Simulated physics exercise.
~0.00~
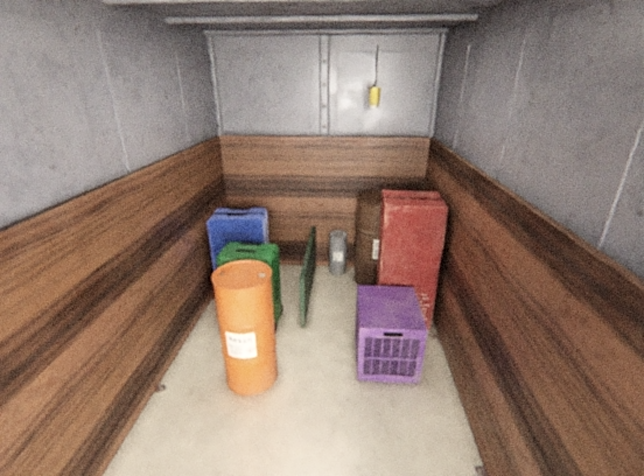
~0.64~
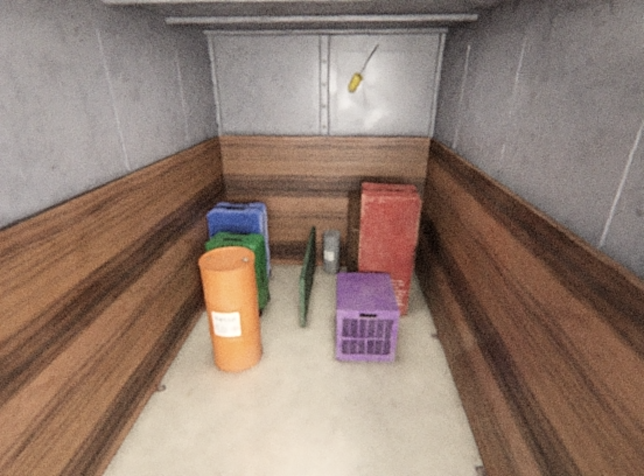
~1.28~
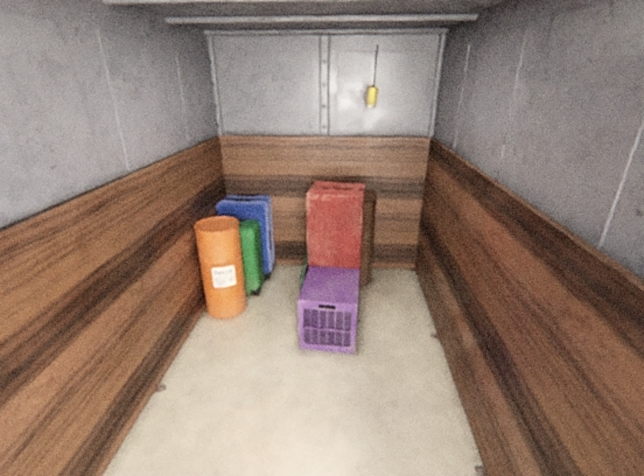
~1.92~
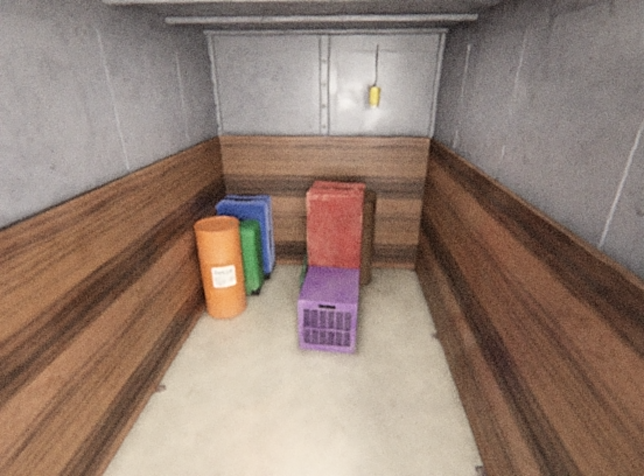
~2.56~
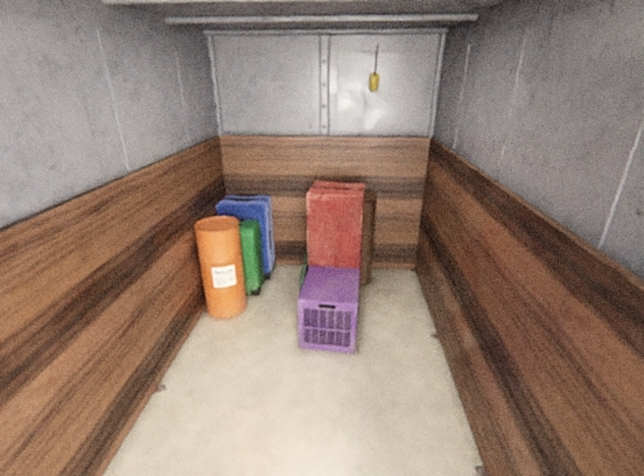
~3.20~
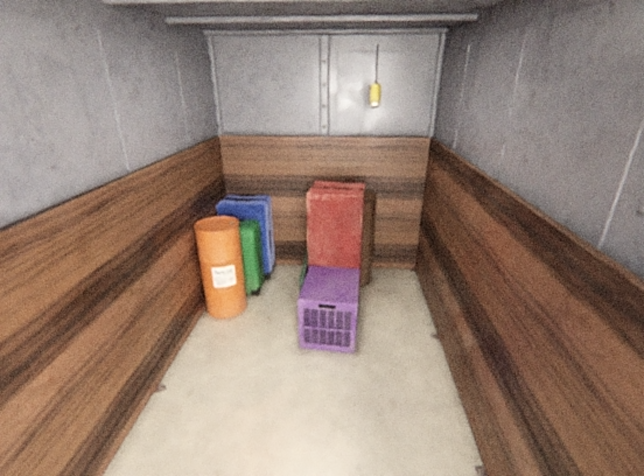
A cargo hold with grey upper walls and wood-panelled sides is seen from behind, facing its front wall, where a yellow lamp hangs on a cord. A red box stands at right with a brown drum behind it and a purple chest in front, while an orange drum, a green case and a blue case stand at left, near a low dark green board and a small grey canister. The load shifts forwards and slightly left as the lamp swings. The red box and purple chest then move further left, hiding the board and canister. Finally everything rests upright, the brown drum partly hidden behind the red box.
